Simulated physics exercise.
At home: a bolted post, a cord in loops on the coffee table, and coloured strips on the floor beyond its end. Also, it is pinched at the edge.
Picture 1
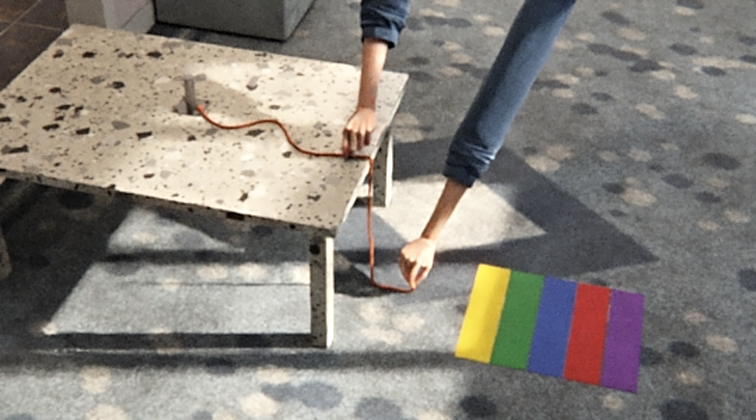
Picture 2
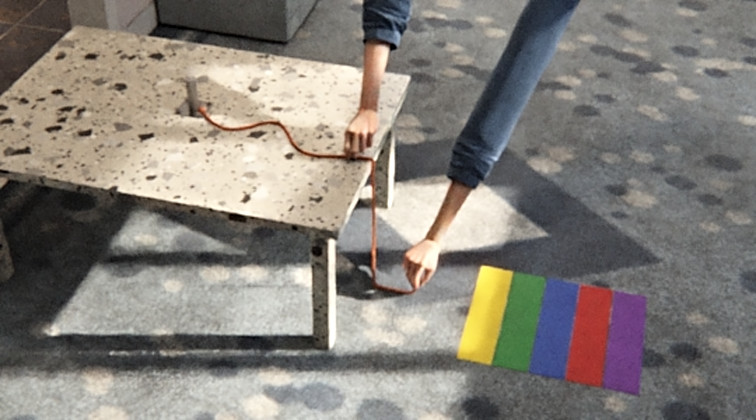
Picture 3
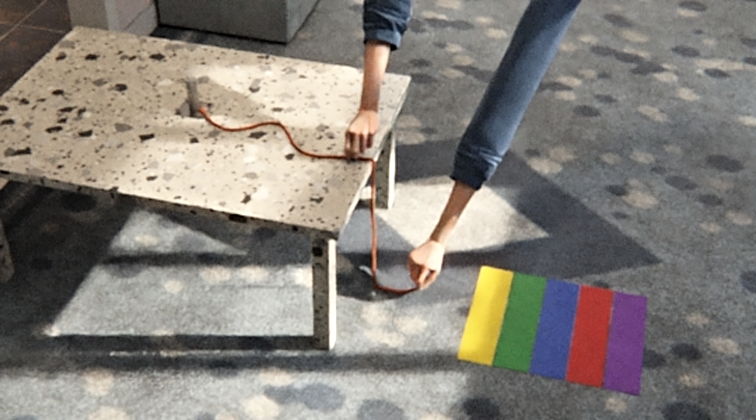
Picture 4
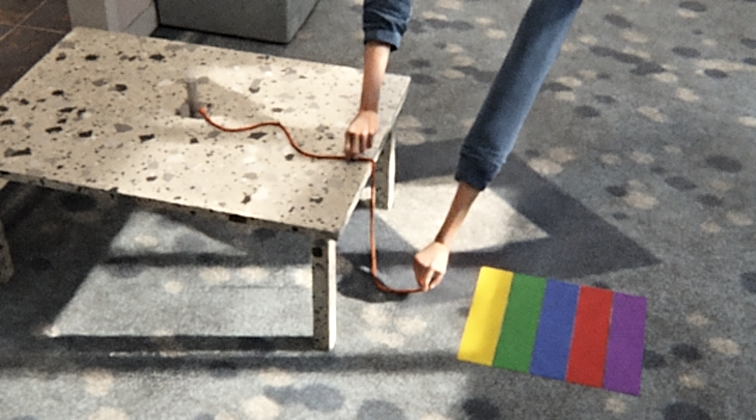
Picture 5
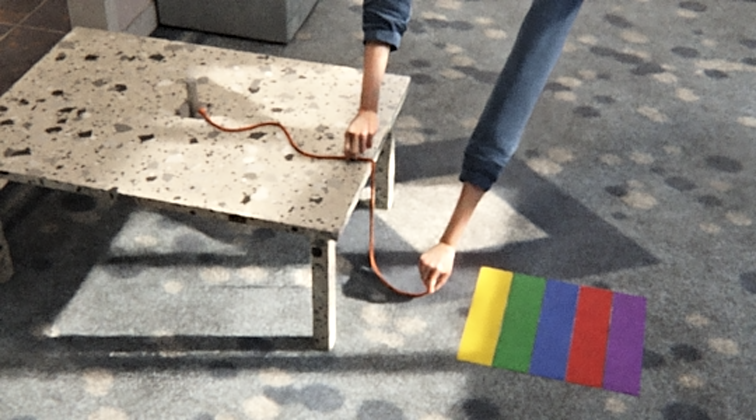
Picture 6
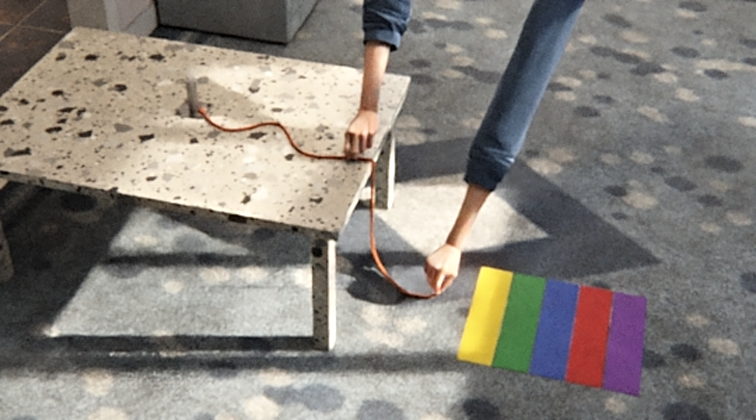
A hand slowly draws the cord's end slightly right while another pinches it at the table edge.
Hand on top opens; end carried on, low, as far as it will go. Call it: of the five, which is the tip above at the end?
The blue strip.
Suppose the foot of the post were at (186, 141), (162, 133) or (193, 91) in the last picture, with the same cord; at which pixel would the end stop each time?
Per try, approx.: (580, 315); (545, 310); (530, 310).
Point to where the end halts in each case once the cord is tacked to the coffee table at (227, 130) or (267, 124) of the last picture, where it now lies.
Near (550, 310) and (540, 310).
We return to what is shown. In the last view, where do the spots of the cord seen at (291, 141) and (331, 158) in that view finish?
Around (318, 143); the other one around (368, 157).
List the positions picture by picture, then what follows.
The first frame shows end (414, 283); yellow (476, 342); green (512, 349); blue (547, 356); red (584, 363); purple (620, 371).
The second frame shows end (418, 285); cord through (217, 125) (279, 124) (312, 155) (372, 173) (373, 227) (374, 281).
The third frame shows end (423, 286).
The fourth frame shows end (428, 288); cord through (218, 126) (280, 125) (313, 156) (373, 174) (372, 228) (376, 281).
The fifth frame shows end (433, 289).
The sixth frame shows end (439, 290); cord through (218, 126) (279, 125) (312, 156) (372, 174) (372, 228) (391, 280).
Soon after, end near (502, 302); over yellow.
After that, end near (538, 309); over green.
At the stop, end near (560, 313); over blue. The blue one.
